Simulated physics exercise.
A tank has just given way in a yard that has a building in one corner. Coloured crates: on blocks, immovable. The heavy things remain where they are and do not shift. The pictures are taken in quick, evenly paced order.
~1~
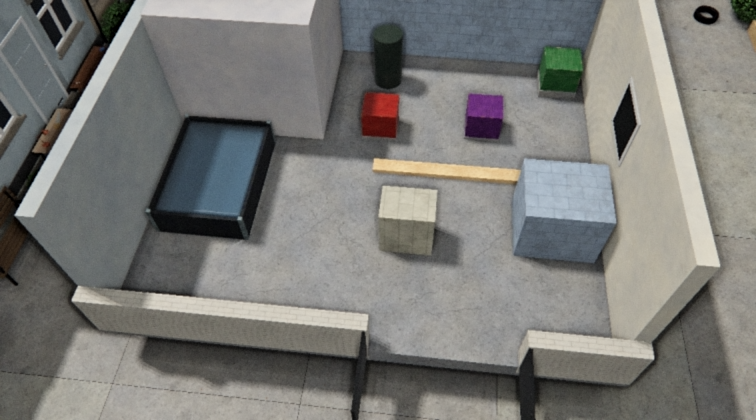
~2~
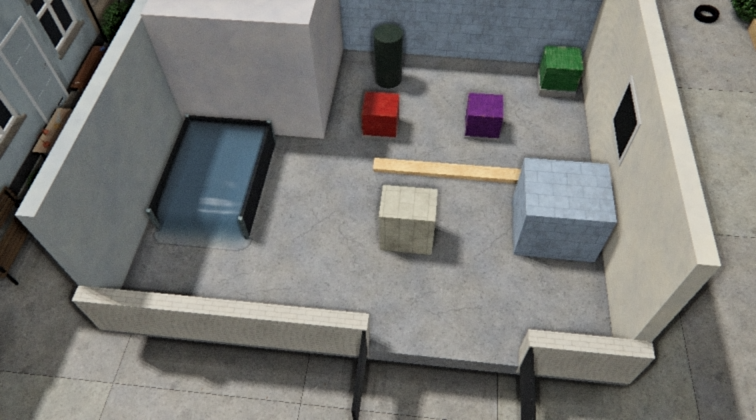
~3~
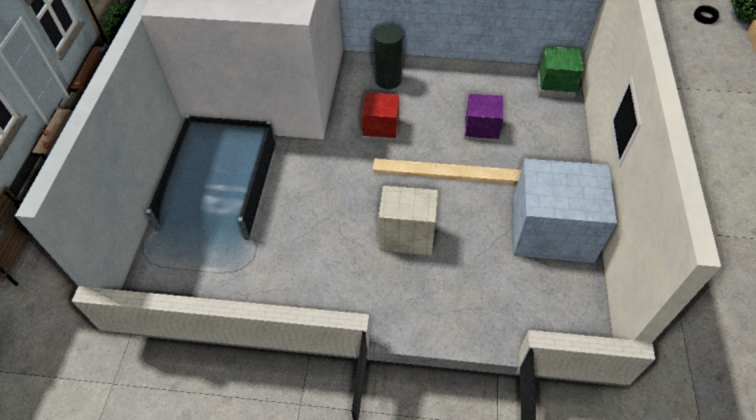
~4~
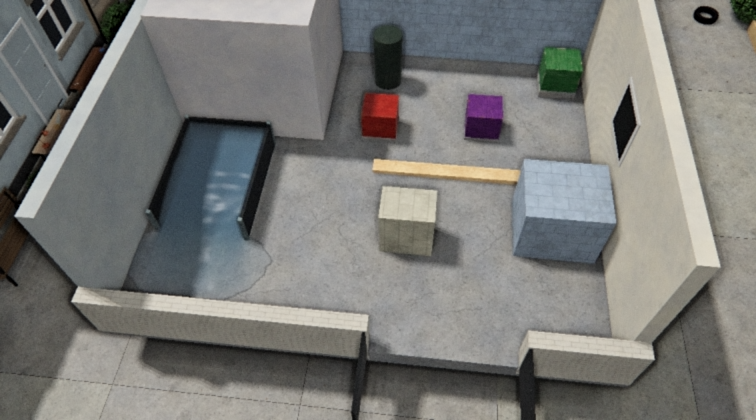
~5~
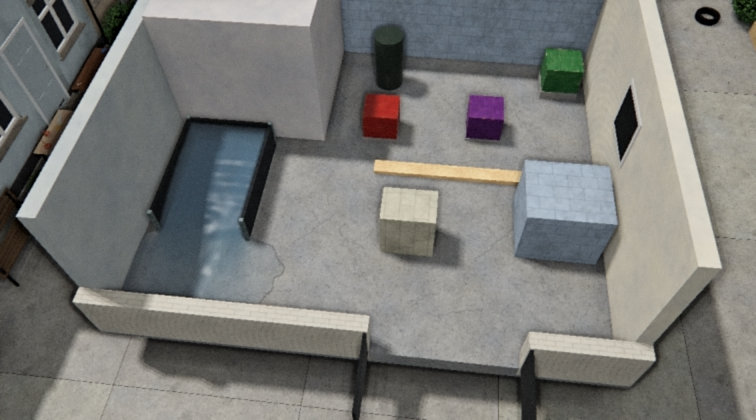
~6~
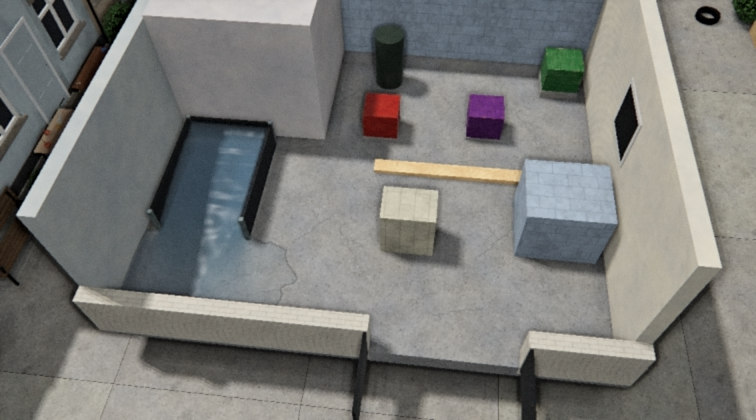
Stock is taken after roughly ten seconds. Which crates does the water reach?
In order: The purple crate remains clear of the water all along, the red crate remains clear of the water all along, the green crate remains clear of the water all along.
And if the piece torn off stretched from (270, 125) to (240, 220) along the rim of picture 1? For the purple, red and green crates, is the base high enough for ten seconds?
Result: Purple crate is swamped; red crate is swamped; green crate is not reached.
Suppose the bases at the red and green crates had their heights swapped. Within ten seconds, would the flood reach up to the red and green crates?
Red: Untouched, green: Untouched.
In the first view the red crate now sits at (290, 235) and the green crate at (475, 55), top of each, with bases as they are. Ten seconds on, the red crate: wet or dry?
The red simply gets reached.
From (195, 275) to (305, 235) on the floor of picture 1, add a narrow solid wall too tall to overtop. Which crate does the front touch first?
My answer: The red-painted one.
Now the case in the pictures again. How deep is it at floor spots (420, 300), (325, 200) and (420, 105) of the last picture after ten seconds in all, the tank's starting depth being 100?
I'd say close to 8, 2 and 0 percent.
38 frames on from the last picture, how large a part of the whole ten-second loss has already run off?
Close to 35 per cent.
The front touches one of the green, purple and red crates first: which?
Answer: The red-painted one.
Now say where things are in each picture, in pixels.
In the first frame, still water in the tank at (213, 168).
In the second frame, the front is at (246, 243), out from the gap at (202, 228).
In the third frame, water pours out at (202, 229) and has run to (250, 257).
In the fourth frame, the front is at (246, 284), out from the gap at (202, 230).
In the fifth frame, water pours out at (203, 230) and has run to a hidden place.
In the sixth frame, water pours out at (203, 230) and has run to a hidden place.
A moment on, water covers 10 % of the floor; the purple crate not reached, the red crate not reached, the green crate not reached.
Next, water covers 15 % of the floor; the purple crate not reached, the red crate not reached, the green crate not reached.
Then, water covers 35 % of the floor; the purple crate not reached, the red crate not reached, the green crate not reached.
Later, water covers 55 % of the floor; the purple crate not reached, the red crate water round its plinth, the green crate not reached.
In the end, water covers 65 % of the floor; the purple crate stayed above the water, the red crate stayed above the water, the green crate stayed above the water.
